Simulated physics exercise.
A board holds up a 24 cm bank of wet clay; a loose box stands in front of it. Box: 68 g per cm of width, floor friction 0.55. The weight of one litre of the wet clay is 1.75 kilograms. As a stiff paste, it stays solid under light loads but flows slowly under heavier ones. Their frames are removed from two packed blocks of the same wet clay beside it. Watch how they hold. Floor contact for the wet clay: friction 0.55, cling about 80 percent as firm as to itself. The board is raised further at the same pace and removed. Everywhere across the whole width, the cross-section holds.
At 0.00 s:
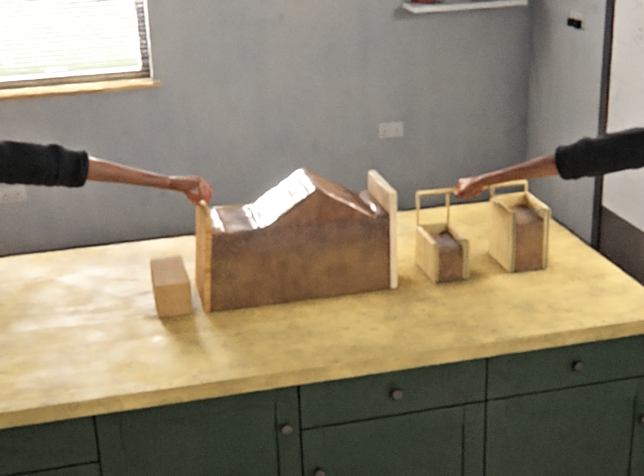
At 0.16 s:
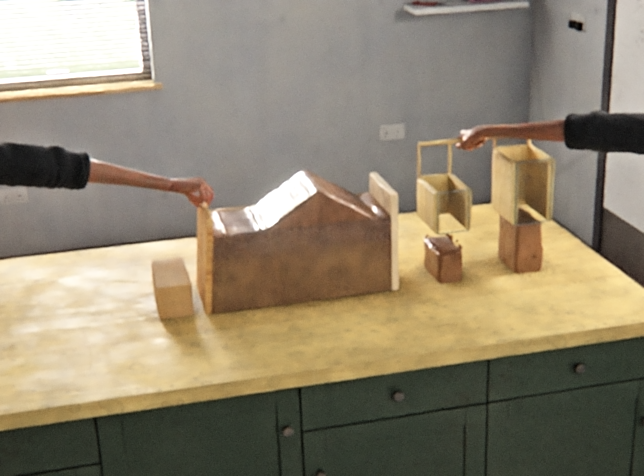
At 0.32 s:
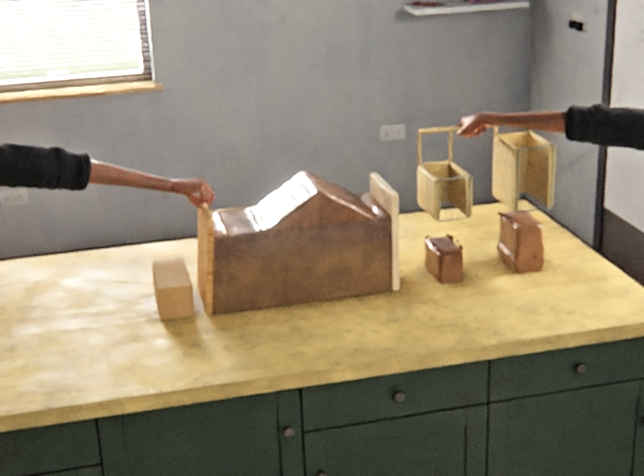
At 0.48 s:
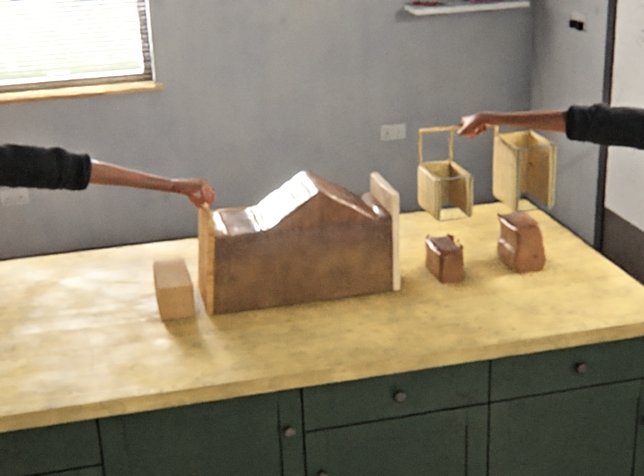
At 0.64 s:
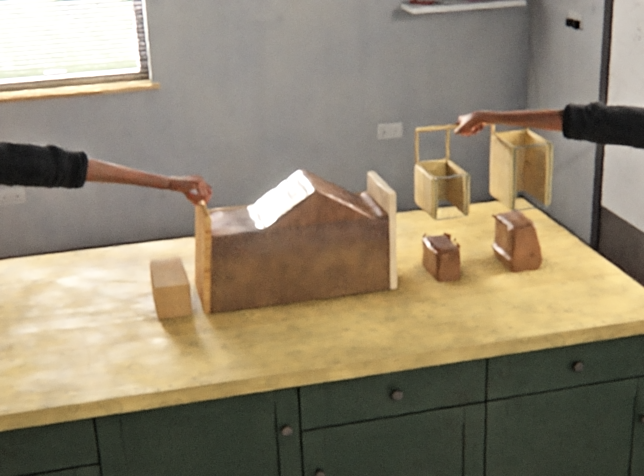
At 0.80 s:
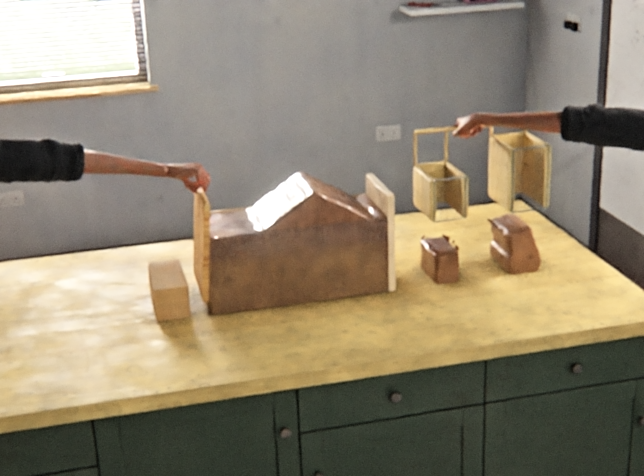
Hand lifting wooden moulds off two brown clay blocks, the taller sagging, then another hand slightly raising a larger bank's end board.
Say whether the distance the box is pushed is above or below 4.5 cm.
I would say below.
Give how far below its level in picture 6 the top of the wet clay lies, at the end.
I'd put it at close to 3.5 cm.
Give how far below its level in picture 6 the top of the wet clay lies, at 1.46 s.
Around 0.5 centimetres, give or take.
After 1.10 s, the box has not moved.
After 1.46 s, the box has not moved.
After 1.82 s, the box has been pushed 4 mm.
After 2.18 s, the box has been pushed 1.0 cm.
After 2.23 s, at the end, the box has been pushed 1.0 cm.
